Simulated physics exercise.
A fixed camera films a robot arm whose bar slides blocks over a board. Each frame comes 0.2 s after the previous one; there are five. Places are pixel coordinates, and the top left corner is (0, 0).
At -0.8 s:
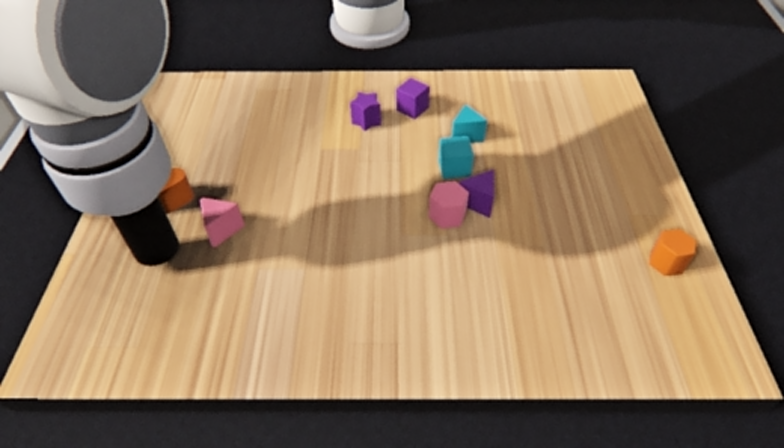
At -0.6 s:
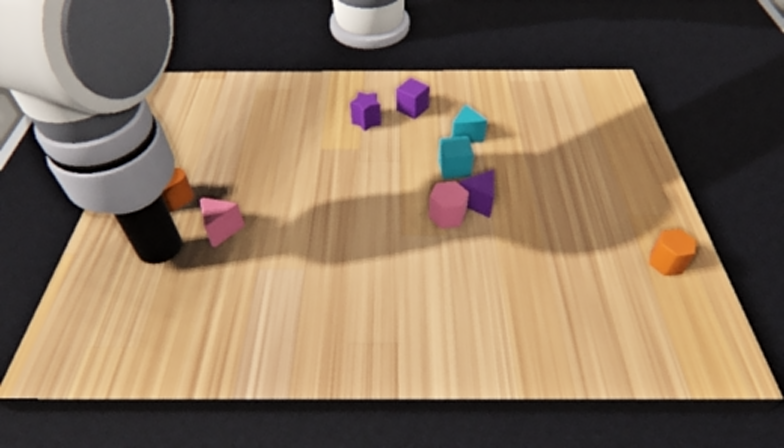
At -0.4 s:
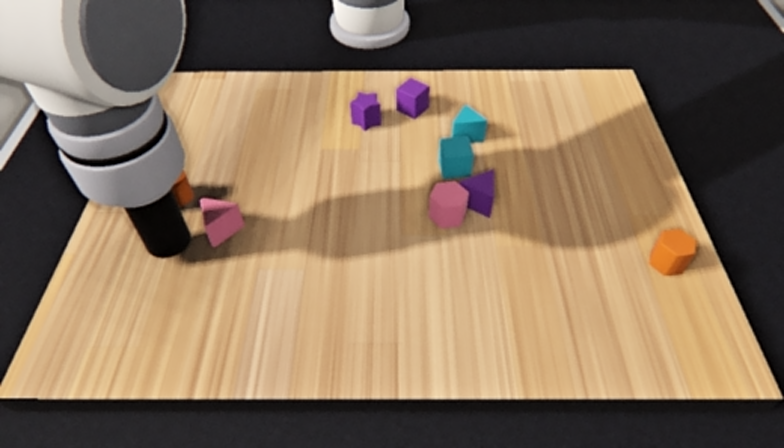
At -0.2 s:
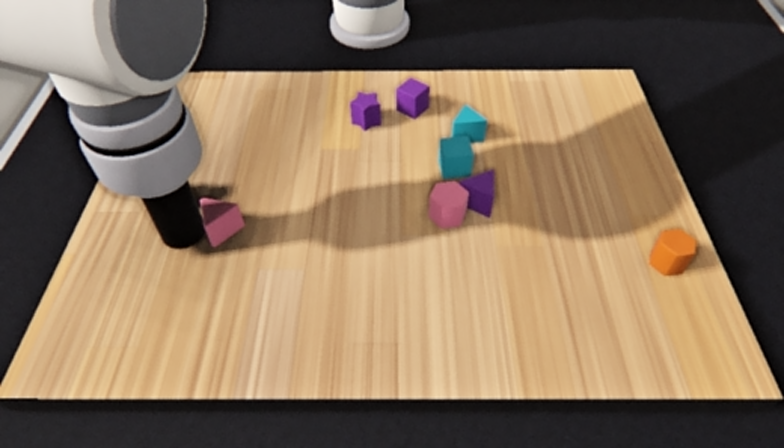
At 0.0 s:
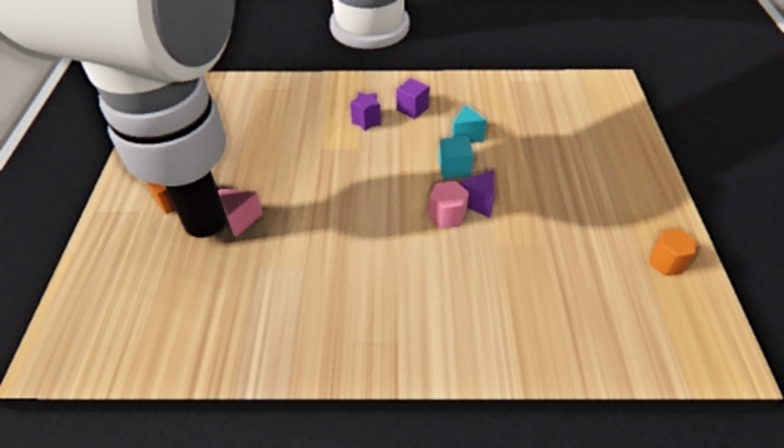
A white robot arm with a black bar at its tip reaches over the left side of a pale wooden board on a dark surface, seen from above at an angle by a still camera. Near the bar sit an orange block and a pink triangular piece, with purple, teal and pink blocks around the centre and another orange one at right. The arm slides slowly rightward and slightly away, then nudges the pink triangular piece a little right.
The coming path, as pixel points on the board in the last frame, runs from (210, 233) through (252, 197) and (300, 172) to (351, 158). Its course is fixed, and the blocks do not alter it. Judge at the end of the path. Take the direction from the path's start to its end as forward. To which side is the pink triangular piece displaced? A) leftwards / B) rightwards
Option B.
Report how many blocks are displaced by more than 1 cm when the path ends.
Answer: 1.
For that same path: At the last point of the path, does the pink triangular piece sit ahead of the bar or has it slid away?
The bar moves past it.
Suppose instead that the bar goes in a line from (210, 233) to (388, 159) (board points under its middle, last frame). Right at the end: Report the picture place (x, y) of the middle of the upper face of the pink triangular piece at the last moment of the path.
The centre of its top will be at (412, 125).
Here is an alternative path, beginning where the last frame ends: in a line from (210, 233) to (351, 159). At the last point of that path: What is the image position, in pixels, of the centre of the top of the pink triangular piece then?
Just about (377, 127).
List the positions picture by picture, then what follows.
In the first frame, lower end of the bar (157, 249), tops of blocks, orange heart partly hidden, pink triangular piece (215, 209).
In the second frame, bar (160, 247), blocks as before.
In the third frame, bar (169, 242), blocks as before.
In the fourth frame, bar (184, 233), blocks as before.
In the fifth frame, bar (206, 222), orange heart hidden, pink triangular piece (235, 198).
What follows on the original path. One third of the way, bar (249, 186); pink triangular piece (279, 172), turned 30° clockwise.
Two thirds of the way, bar (299, 161); pink triangular piece (319, 164), turned 75° clockwise.
At the end, bar (350, 147); orange heart not moved; pink triangular piece (325, 164), turned 95° clockwise.
